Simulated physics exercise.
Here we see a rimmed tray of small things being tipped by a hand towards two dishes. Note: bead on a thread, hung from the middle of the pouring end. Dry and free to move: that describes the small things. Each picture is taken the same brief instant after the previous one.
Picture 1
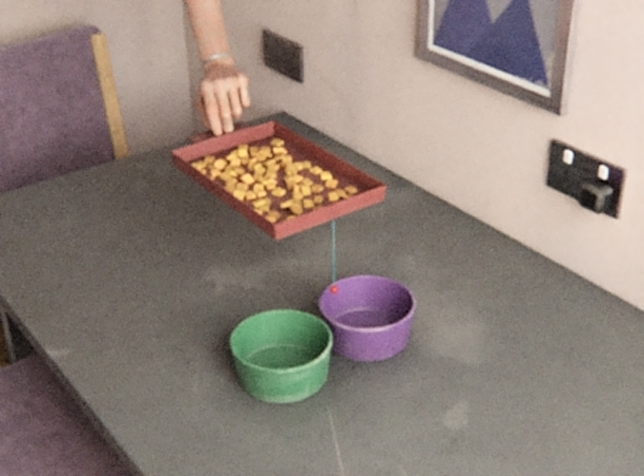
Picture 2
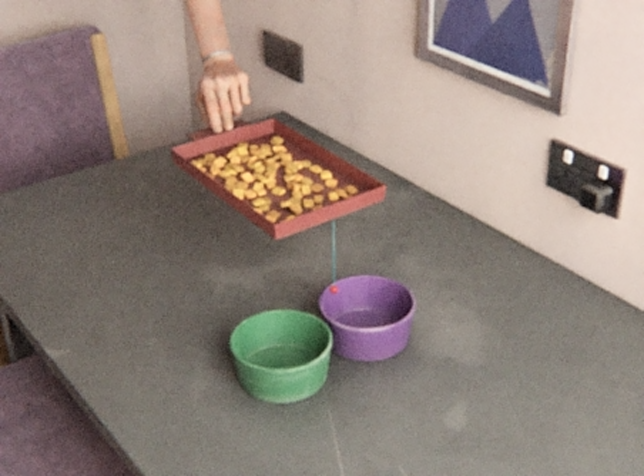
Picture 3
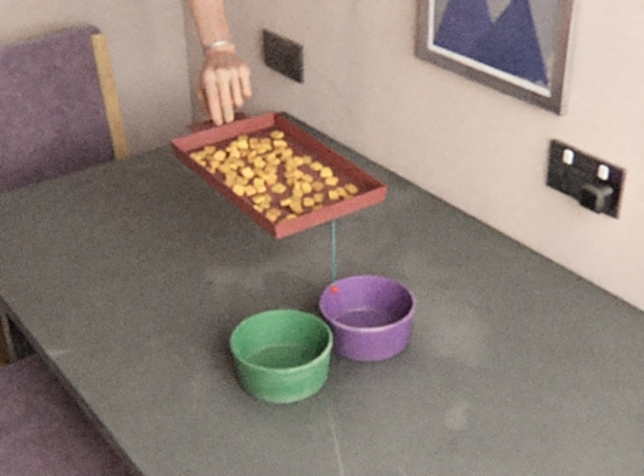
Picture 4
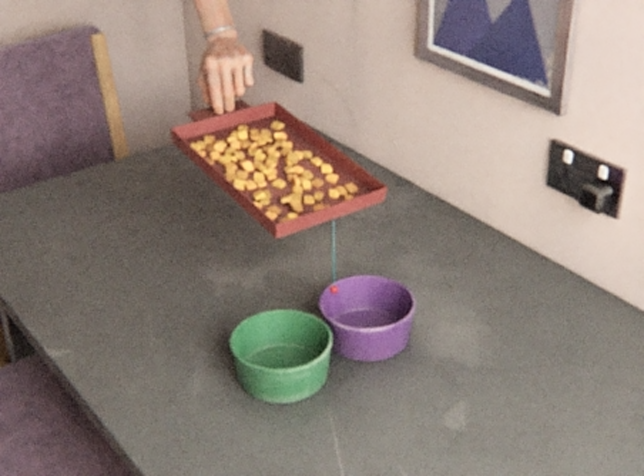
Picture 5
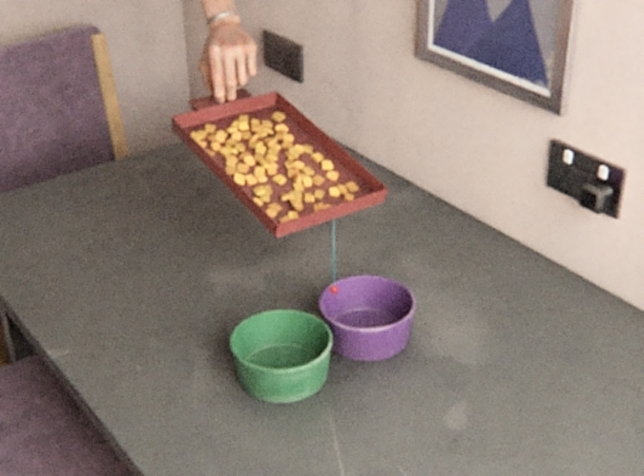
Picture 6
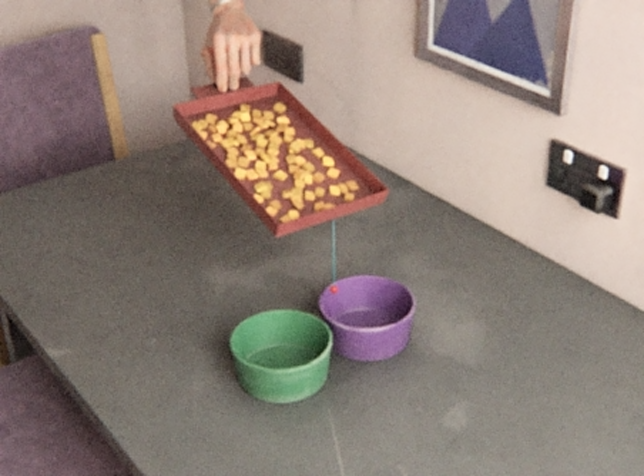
In the video, a hand gradually raises the far end of a red tray of small yellow pieces above a gray table, steepening its tilt toward green and purple bowls, while the pieces remain in the tray.
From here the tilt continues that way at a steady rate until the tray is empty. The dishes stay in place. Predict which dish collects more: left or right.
Right.
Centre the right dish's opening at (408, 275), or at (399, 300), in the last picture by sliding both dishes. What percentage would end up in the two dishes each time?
First case around 60 %, second case around 90 %.
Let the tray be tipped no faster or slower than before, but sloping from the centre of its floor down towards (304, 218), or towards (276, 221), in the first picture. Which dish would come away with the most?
Try 1: The left-side dish; try 2: The left-side dish.
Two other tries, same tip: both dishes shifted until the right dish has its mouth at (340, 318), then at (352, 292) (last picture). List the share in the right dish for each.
Respectively 50 % and 40 %.
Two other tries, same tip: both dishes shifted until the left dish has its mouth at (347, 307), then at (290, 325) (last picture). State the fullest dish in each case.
First try: The leftmost dish. Second try: The rightmost dish.
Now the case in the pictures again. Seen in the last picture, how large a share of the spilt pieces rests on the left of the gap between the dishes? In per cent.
That comes to about 0 per cent of the pieces.
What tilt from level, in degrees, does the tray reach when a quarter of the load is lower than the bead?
The angle is around 110°.
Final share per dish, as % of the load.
Left dish 0, right dish 80 %.
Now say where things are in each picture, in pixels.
In the first frame, corners of the pouring end (275, 224) and (384, 185), level; middle of the load (270, 176), cereal squares; left dish (310, 378); right dish (397, 337); bead on its thread (334, 289).
In the second frame, corners of the pouring end (276, 224) and (384, 185), level; middle of the load (270, 175).
In the third frame, corners of the pouring end (276, 224) and (385, 186), tipped barely, lowest at the right corner; middle of the load (270, 171).
In the fourth frame, corners of the pouring end (277, 224) and (385, 187), tipped a little, lowest at the right corner; middle of the load (270, 165).
In the fifth frame, corners of the pouring end (278, 223) and (386, 188), tipped a little, lowest at the right corner; middle of the load (271, 158).
In the sixth frame, corners of the pouring end (279, 224) and (387, 190), tipped clearly, lowest at the right corner; middle of the load (272, 152); left dish (310, 378); right dish (397, 337).
Just after the last frame, tray tipped steeply; almost all on the tray; just a few in the air.
A moment on, tray tipped right over; almost all on the tray; just a few in the right dish; just a few outside both.
Further on, tray tipped past a quarter turn; just a few in the left dish; the larger part in the right dish; roughly a quarter outside both.
When it is over, tray tipped past a quarter turn; just a few in the left dish; the larger part in the right dish; roughly a quarter outside both.
